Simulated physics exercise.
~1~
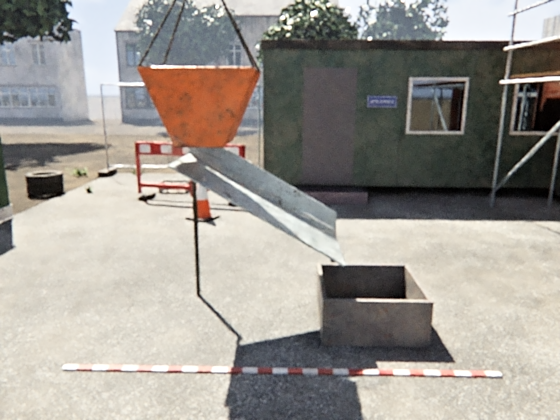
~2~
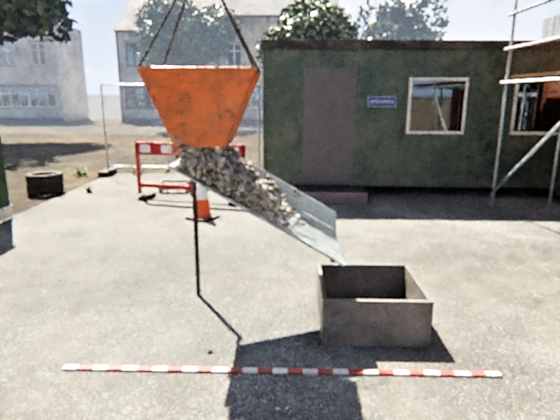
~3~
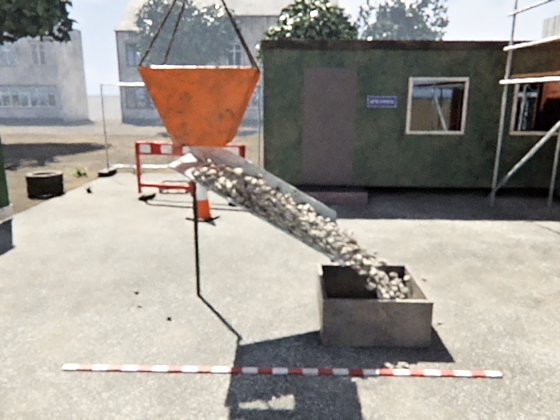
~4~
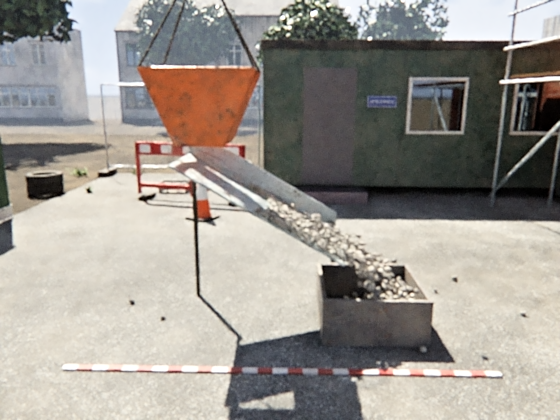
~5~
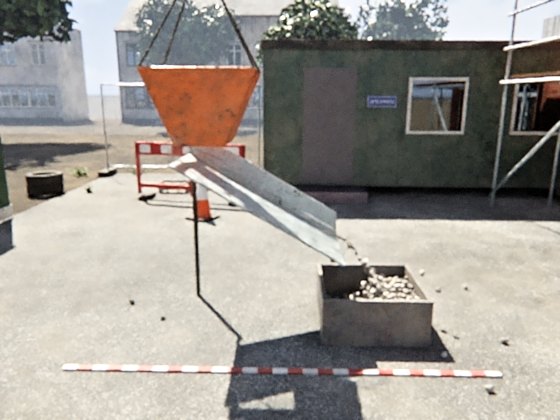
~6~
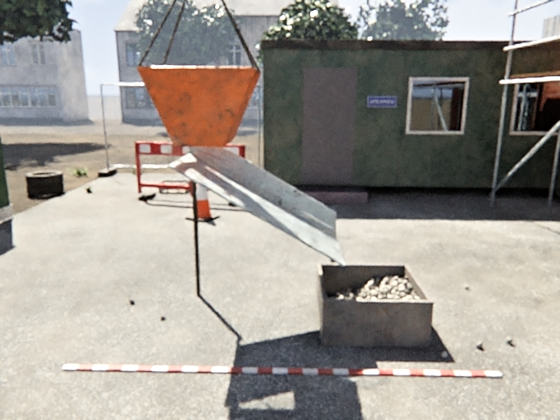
In this clip, an orange skip hanging above a paved yard releases a load of rounded stones, which slide down a sloping steel chute to the right and drop into an open bin, where nearly all settle while a few lie scattered on the ground.
